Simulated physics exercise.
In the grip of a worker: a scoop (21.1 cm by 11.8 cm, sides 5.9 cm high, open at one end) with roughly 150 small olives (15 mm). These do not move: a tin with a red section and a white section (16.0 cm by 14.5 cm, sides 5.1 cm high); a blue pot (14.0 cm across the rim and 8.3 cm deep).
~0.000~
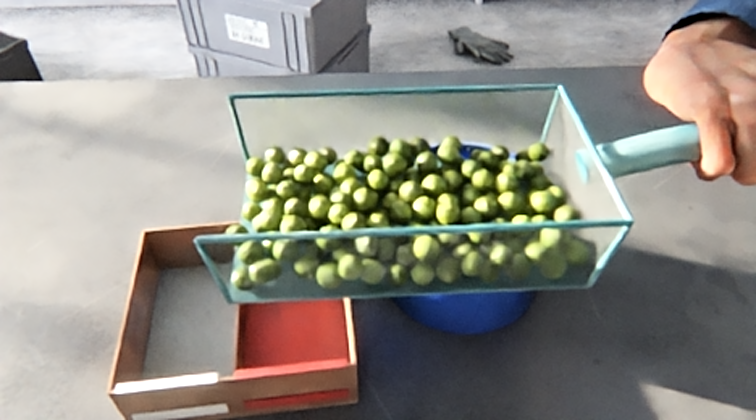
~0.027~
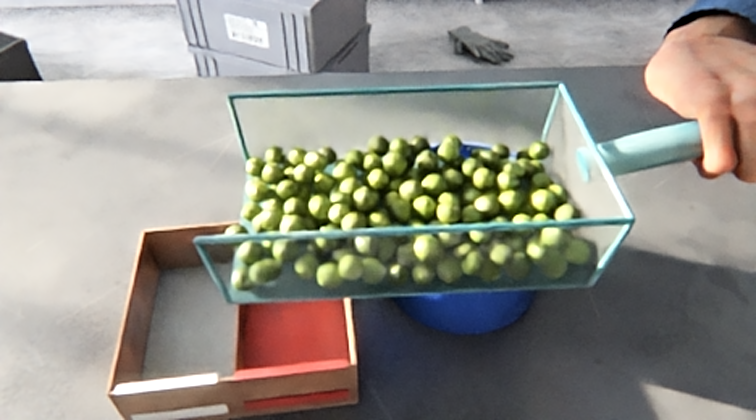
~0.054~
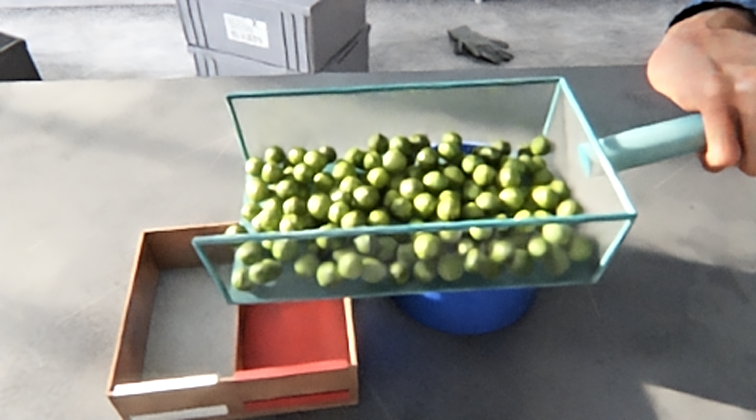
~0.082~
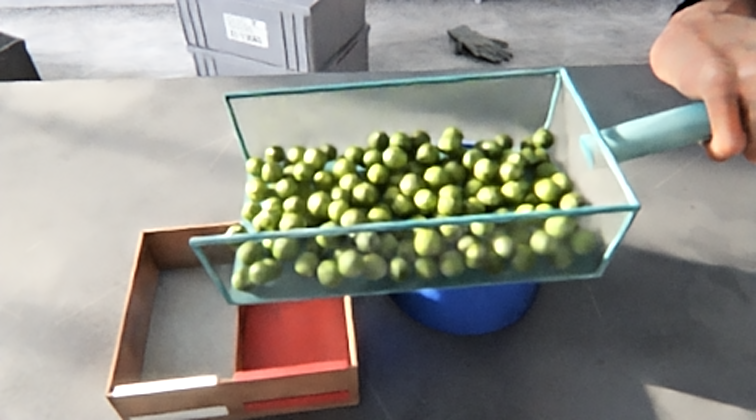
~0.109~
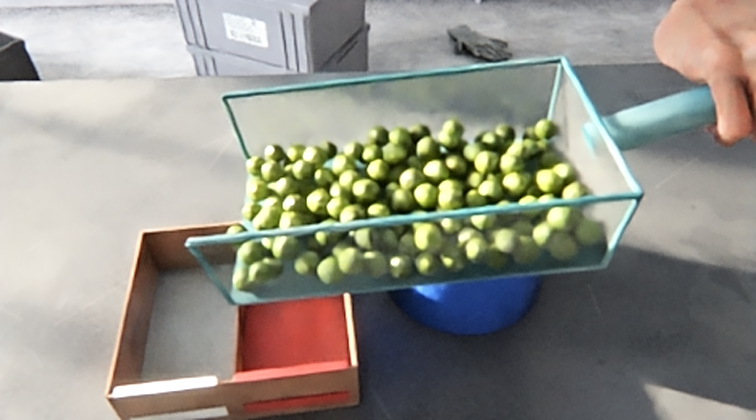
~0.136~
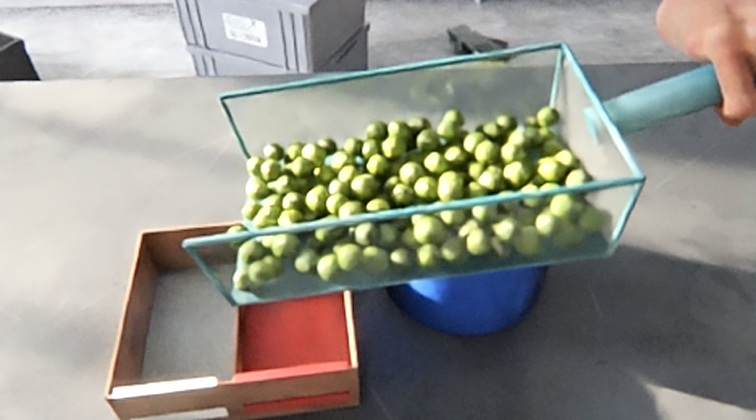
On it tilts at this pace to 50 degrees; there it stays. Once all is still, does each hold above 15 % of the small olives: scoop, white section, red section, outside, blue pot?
Scoop below, white section above, red section below, outside below, blue pot below.
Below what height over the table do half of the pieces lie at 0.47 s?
Around 18 cm.
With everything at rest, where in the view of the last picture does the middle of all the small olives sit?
(189, 322), roughly.
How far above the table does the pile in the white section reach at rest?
Close to 6.0 centimetres.
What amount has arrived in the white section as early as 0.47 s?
Roughly 5 per cent by that time.
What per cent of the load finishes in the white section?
90 %, approximately.
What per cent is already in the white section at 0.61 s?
Share at that time: Close to 50 %.
After 0.32 s, tilt 27 degrees; scoop 95 %, in the air 5 %; middle of all pieces near (385, 151).
After 0.47 s, tilt 43 degrees; scoop 70 %, white section 5 %, red section 10 %, in the air 10 %; middle of all pieces near (309, 176).
After 0.61 s, tilt 50 degrees; scoop 30 %, white section 50 %, red section 5 %, in the air 15 %; middle of all pieces near (229, 268).
After 0.75 s, tilt 50 degrees; white section 95 %, red section 5 %; middle of all pieces near (194, 318).
At rest (1.6 s), scoop 0 %, white section 90 %, red section 10 %, outside 0 %, blue pot 0 %.
